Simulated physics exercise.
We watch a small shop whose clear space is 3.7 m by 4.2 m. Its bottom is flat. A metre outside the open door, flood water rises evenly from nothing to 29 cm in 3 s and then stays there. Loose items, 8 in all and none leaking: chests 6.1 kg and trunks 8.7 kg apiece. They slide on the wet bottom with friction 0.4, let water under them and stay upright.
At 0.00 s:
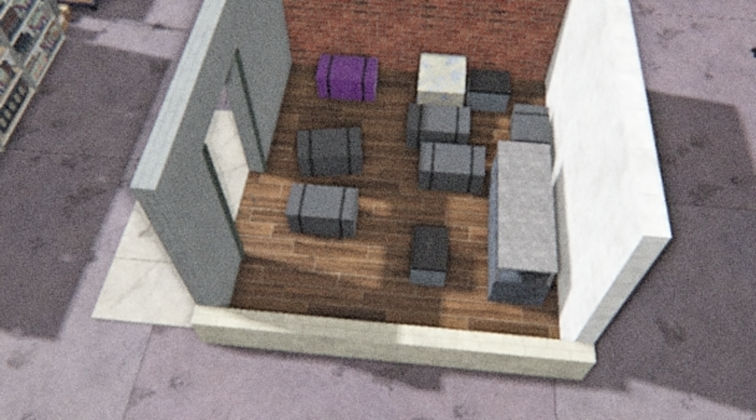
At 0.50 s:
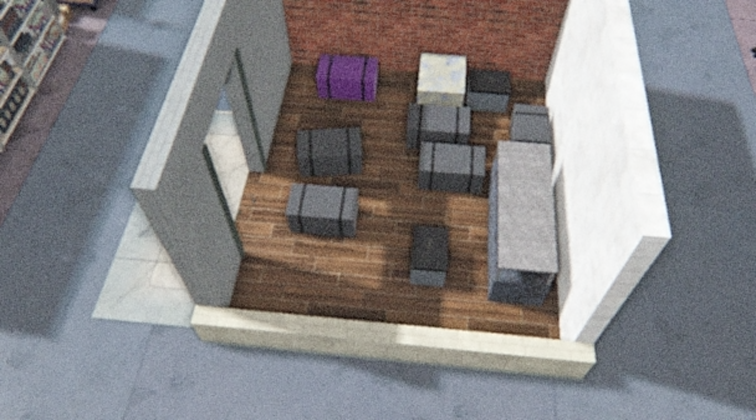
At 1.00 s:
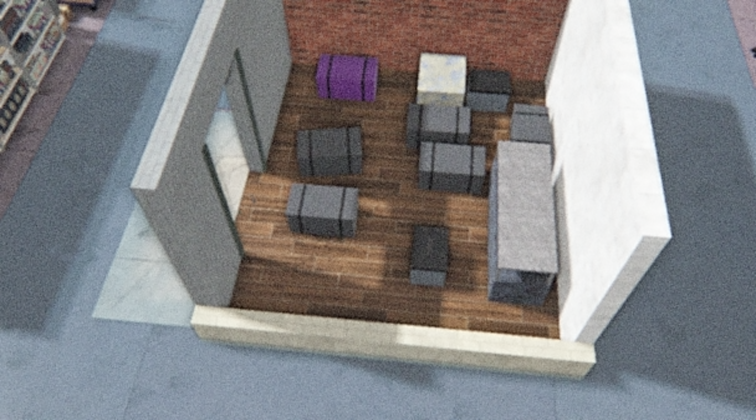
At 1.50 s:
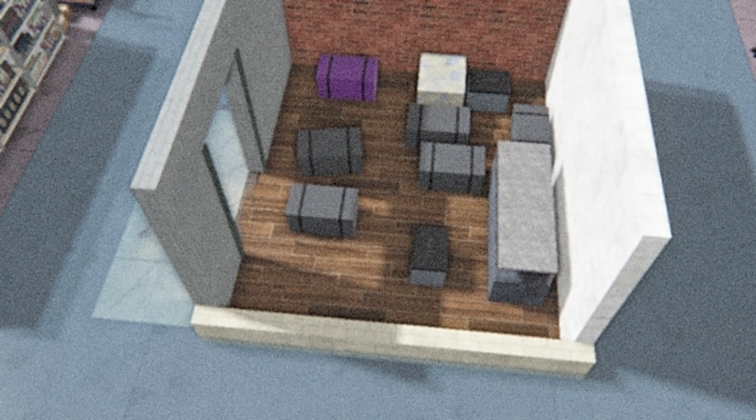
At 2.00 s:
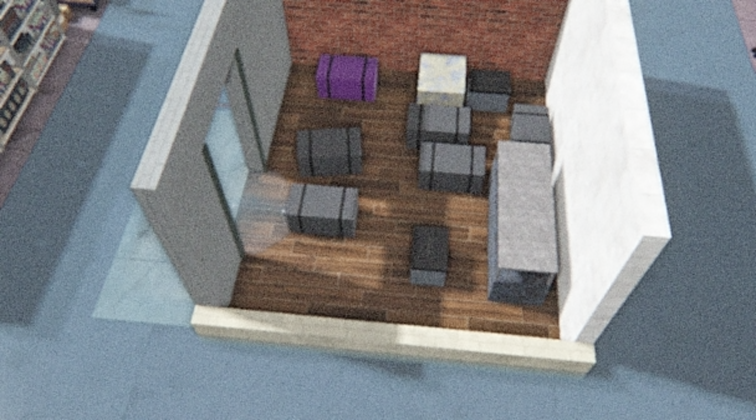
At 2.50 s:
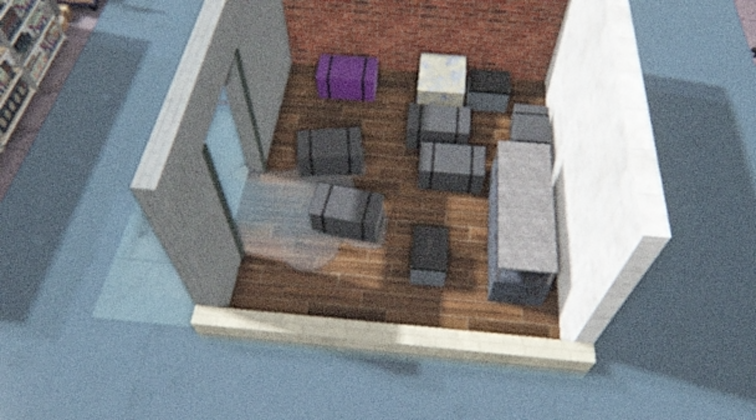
Water spreading around a small open-topped shop, then entering through the left doorway and pushing a nearby grey box rightward.
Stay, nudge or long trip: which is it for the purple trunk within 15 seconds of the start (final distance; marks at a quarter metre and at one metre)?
The purple trunk travels far.
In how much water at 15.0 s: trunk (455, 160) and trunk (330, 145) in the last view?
Roughly 26 and 21 cm.
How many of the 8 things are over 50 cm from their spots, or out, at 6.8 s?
4 of them.
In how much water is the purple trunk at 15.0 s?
Roughly 15 cm.
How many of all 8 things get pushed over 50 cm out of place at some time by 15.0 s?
I count 7.
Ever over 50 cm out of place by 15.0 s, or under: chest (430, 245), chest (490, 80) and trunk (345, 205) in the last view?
In turn: More, less, over.
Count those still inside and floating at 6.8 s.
I count 6.
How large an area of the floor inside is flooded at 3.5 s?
Some 6.5 m2.
After 3.5 s the purple trunk is near (347, 68), 0.0 m from its start, aground; 0 afloat.
After 6.8 s the purple trunk is near (347, 67), 0.0 m from its start, aground; 6 afloat.
After 11.0 s the purple trunk is near (328, 121), 1.1 m from its start, afloat; 8 afloat.
After 15.0 s the purple trunk is near (375, 137), 1.4 m from its start, afloat; 8 afloat.
